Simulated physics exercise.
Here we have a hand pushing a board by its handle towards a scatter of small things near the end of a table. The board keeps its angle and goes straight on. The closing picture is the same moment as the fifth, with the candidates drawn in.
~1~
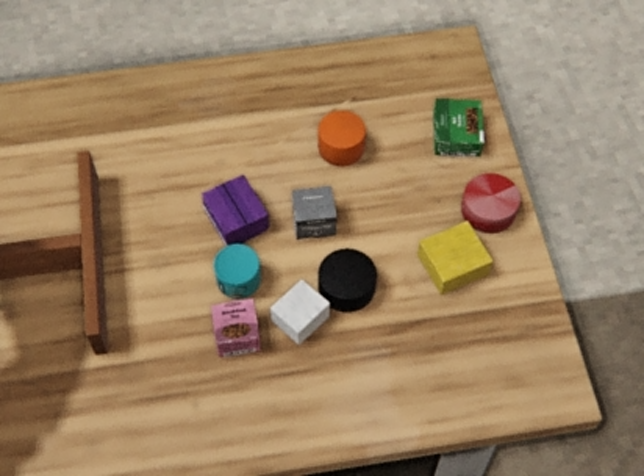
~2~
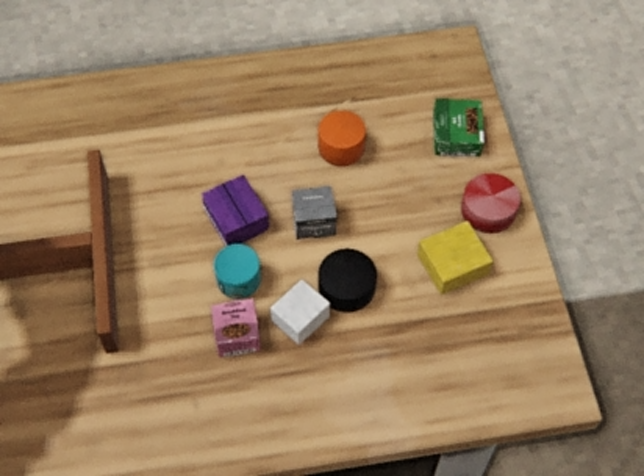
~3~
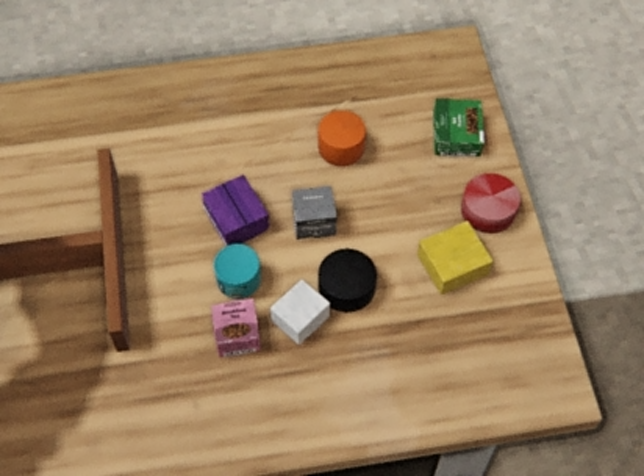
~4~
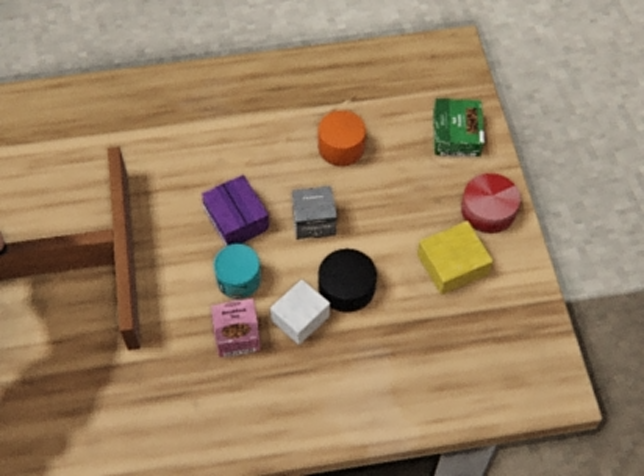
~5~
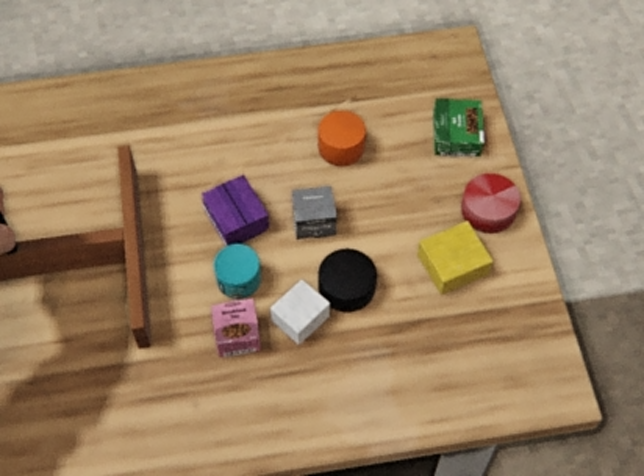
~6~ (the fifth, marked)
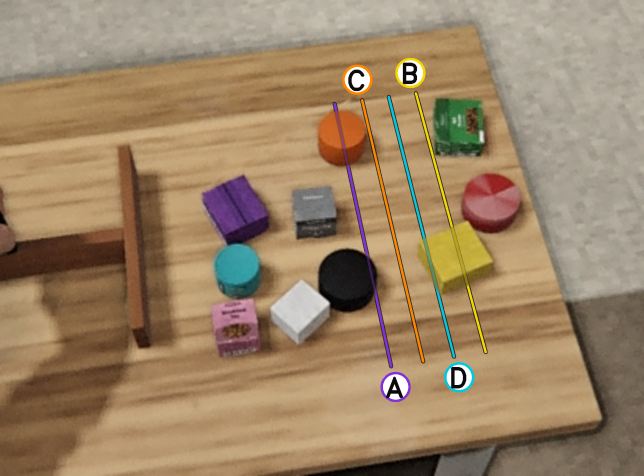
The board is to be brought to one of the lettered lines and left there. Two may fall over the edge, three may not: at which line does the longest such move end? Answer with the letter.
Stop at B.
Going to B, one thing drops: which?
The red tin.
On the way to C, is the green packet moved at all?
No.
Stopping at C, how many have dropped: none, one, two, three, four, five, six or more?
By then, none.
On the marked copy, A at (361, 225); B at (448, 213); C at (390, 221); D at (419, 217).
Following B. Soon after the start, board (246, 216); pink packet (290, 321); white block (339, 311).
Later, board (360, 201); yellow block (497, 257); grey packet (430, 196).
In the end, board (447, 189); red tin over the edge; yellow block (550, 255); one fallen.
As for the rest, A is within the limit but short; C is within the limit but short; D is within the limit but short.
